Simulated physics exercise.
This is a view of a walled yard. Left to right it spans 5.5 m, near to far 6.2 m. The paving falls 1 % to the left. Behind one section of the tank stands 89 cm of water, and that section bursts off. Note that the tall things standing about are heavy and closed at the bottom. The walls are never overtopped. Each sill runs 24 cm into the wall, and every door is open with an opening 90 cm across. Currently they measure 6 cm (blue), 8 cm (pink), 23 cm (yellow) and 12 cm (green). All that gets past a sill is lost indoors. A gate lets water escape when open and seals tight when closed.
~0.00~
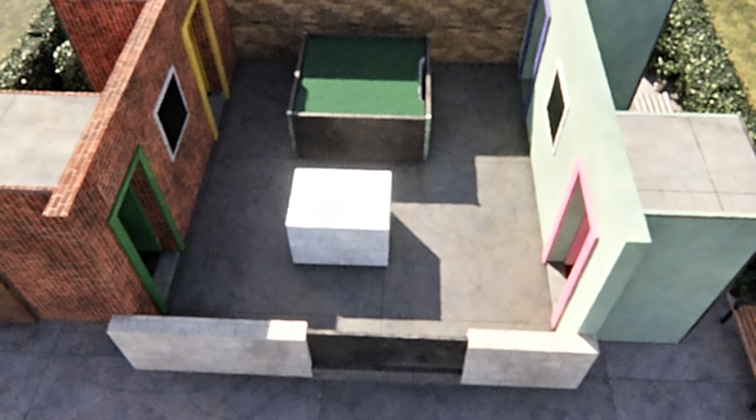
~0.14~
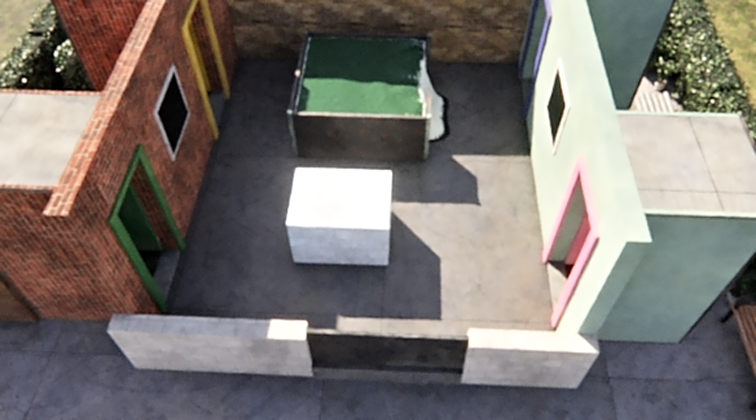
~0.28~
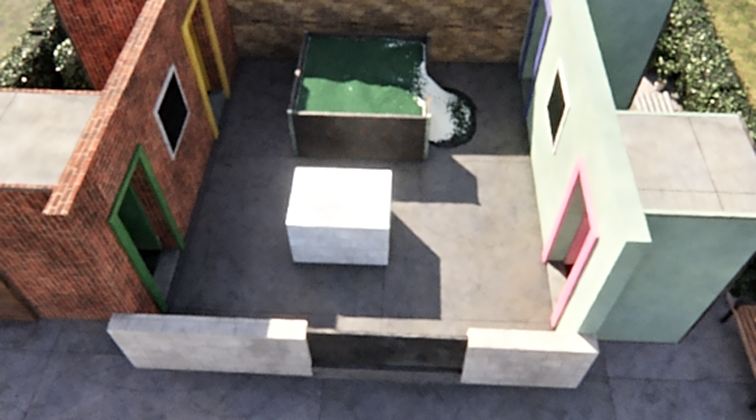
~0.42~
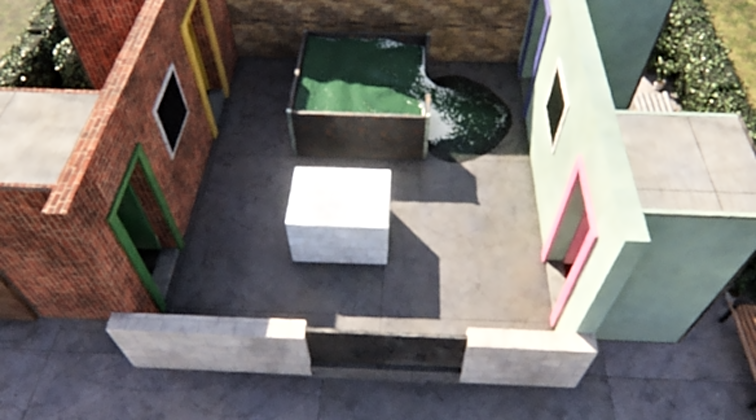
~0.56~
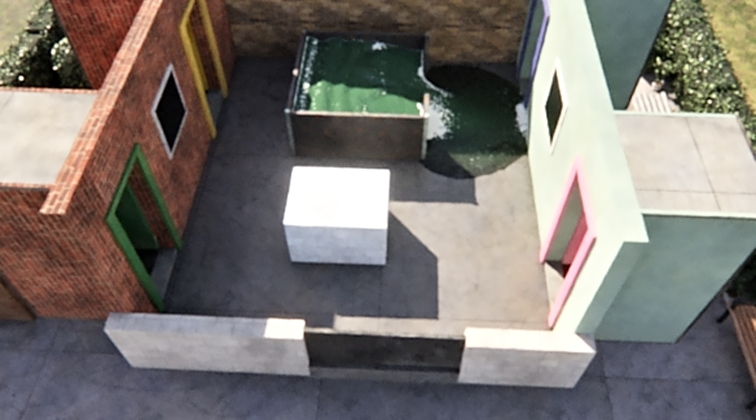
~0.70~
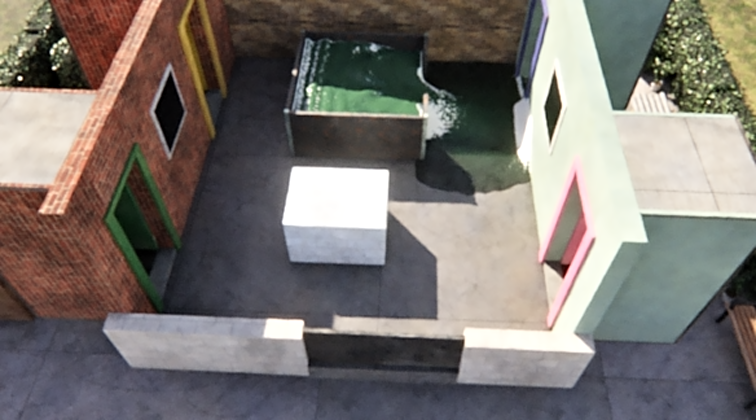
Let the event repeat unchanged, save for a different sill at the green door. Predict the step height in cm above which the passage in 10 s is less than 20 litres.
About 13.5 cm of height.
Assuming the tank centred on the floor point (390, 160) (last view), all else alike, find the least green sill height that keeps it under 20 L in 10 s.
It should be around 18 cm high.
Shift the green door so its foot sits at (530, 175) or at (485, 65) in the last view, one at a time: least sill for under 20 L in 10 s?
Around 24 and 25 cm respectively.
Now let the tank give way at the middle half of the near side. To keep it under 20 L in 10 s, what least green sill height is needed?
About 13.5 cm.
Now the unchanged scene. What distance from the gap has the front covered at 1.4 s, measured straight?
Around 4.0 m from the gap.
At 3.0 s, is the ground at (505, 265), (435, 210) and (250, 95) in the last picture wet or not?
First wet through, second wet through, third bone-dry.
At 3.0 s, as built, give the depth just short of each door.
At the blue door the depth is 28 cm, at pink 6 cm, at yellow 0 cm and at green 0 cm.
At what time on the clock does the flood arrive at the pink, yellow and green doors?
For pink it's 1.4 s, for yellow 4.5 s, and for green 4.0 s.
After 1.4 s water covers 20 % of the floor, deepest (49 cm) near (520, 130); it has not reached the green door.
After 3.0 s water covers 50 % of the floor, deepest (31 cm) near (428, 114); it has not reached the green door.
After 10.0 s water covers 100 % of the floor, deepest (20 cm) near (236, 58); 13 cm at the green door, 37 litres in over its 12 cm sill.
At the green door as built, the water arrived by 4.2 s and peaked near 18 cm at 7.0 s.
Run again over the same 10 s with other heights there, 53 litres in over 11 cm, 10 litres over 14.5 cm. The limit of 20 litres is kept from about 13.5 cm up.
